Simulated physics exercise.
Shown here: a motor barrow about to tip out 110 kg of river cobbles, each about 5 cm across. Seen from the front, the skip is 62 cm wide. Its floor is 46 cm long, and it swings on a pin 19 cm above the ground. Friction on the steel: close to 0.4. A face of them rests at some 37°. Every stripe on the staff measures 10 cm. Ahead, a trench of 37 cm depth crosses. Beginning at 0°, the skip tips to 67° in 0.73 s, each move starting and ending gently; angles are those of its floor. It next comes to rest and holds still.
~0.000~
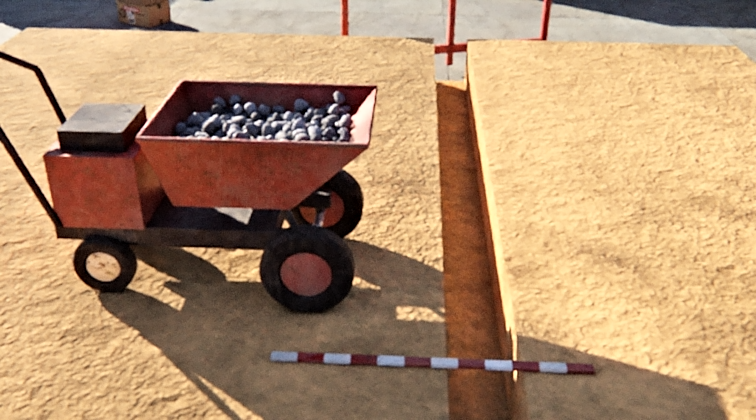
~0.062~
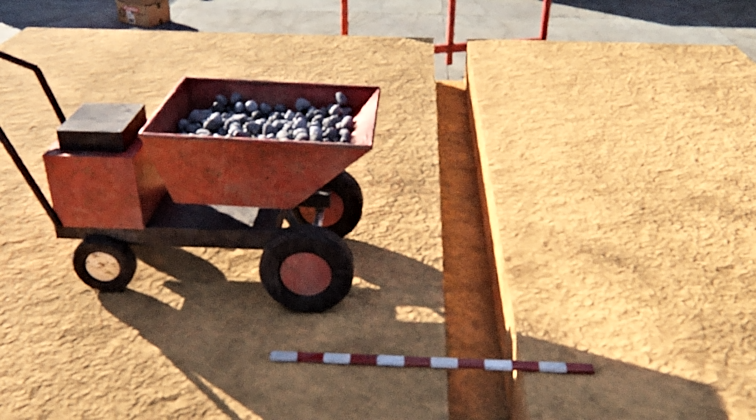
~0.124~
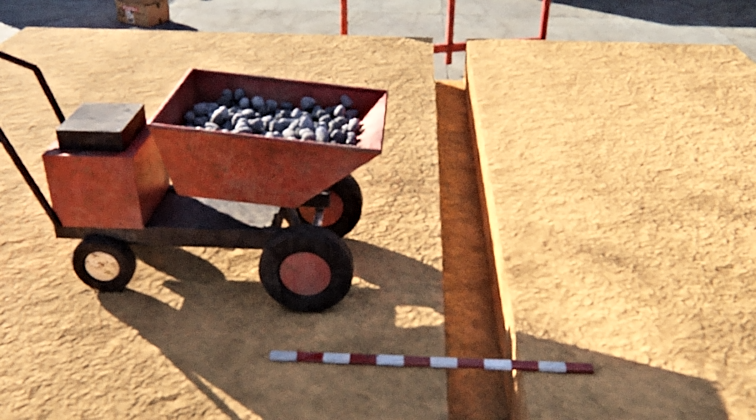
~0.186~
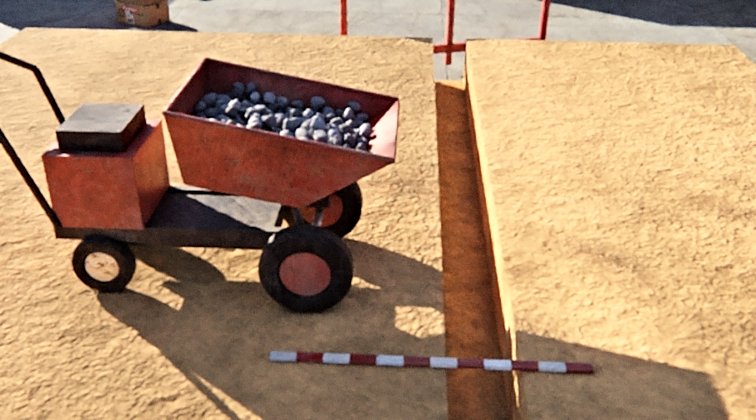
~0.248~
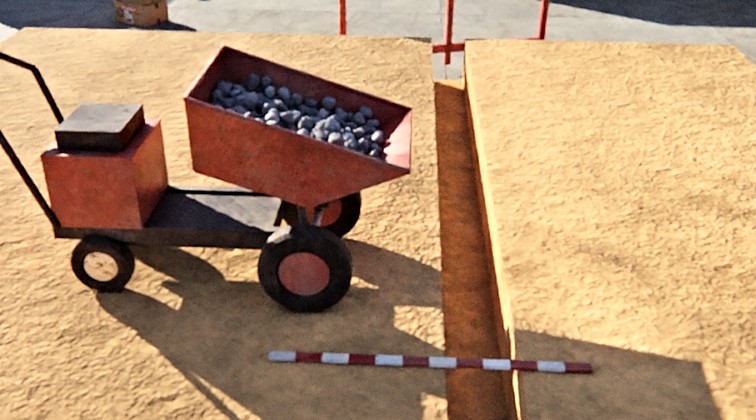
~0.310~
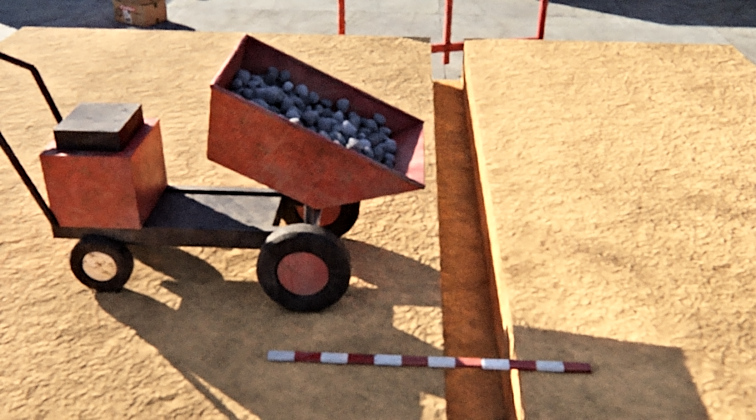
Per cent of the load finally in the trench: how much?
Approx. 56 %.
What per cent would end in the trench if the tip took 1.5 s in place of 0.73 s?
Trench share: Approx. 70%.
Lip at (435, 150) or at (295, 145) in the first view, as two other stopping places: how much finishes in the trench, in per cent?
Estimates: 10 % then 80 %.
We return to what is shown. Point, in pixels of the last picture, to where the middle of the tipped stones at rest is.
Their centre sits close to (494, 318).
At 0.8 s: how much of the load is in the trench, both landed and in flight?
About 15 per cent by then.
After 0.6 s the floor is at 57°; 100 % in the skip; the foremost stones are at (438, 216).
After 0.8 s the floor is at 67°; 79 % in the skip, 17 % in the trench, 4 % past the trench; the foremost stones are at (532, 291).
After 1.2 s the floor is at 67°; 23 % in the skip, 36 % in the trench, 41 % past the trench; the foremost stones are at (671, 297).
After 3.1 s the floor is at 67°; 0 % in the skip, 56 % in the trench, 44 % past the trench; the foremost stones are past the picture's edge.
